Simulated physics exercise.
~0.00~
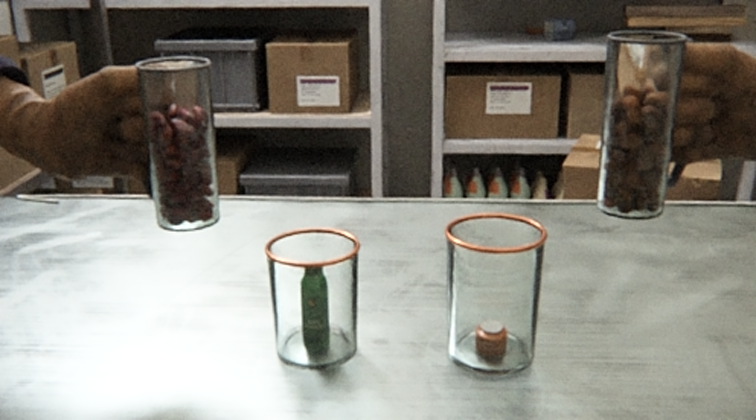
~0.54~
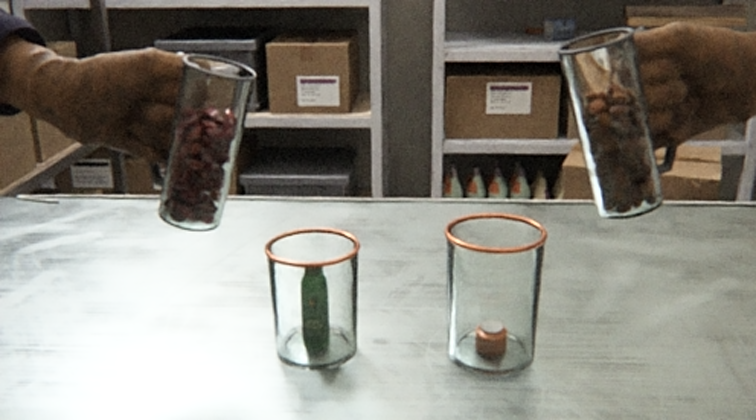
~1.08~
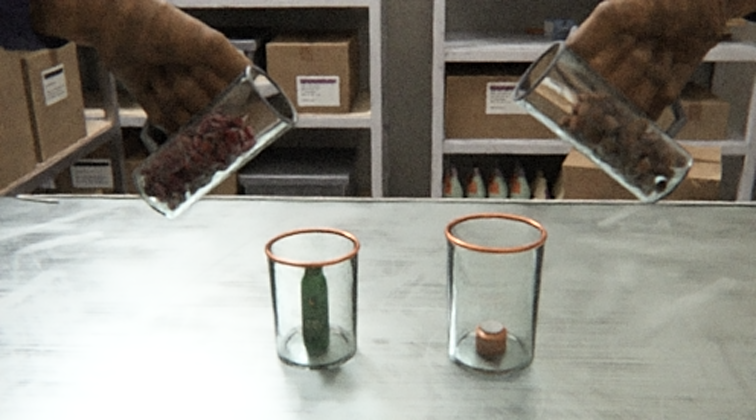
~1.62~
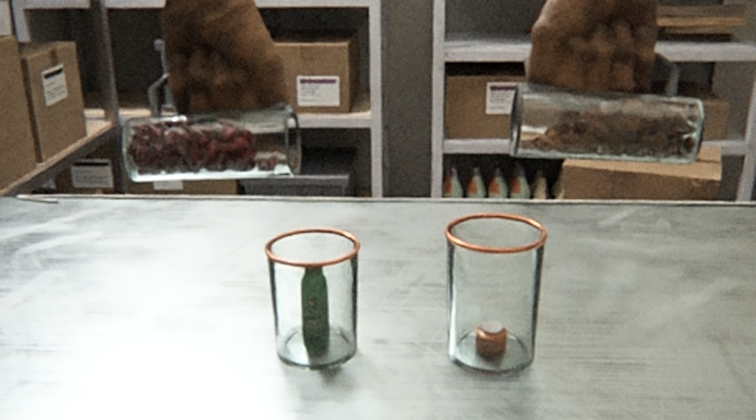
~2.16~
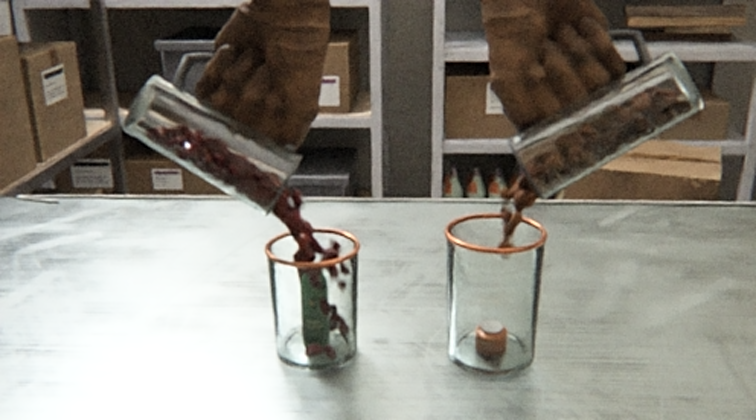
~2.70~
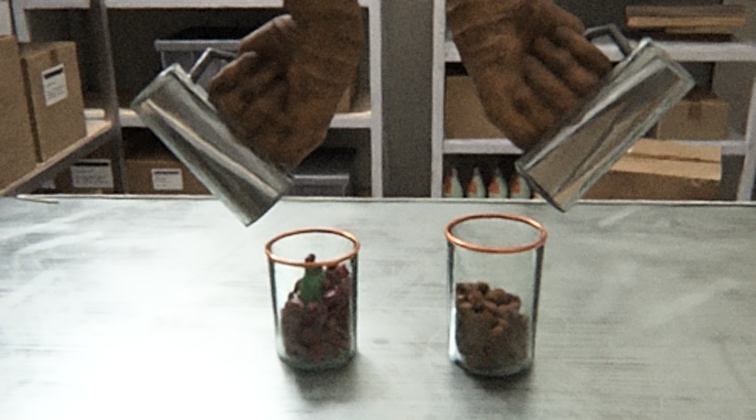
On a table in a storeroom, two hands tipped cups of dark red and brown pieces into two clear glasses, leaving the top of the small green bottle showing on the left and burying the little copper-coloured object on the right.
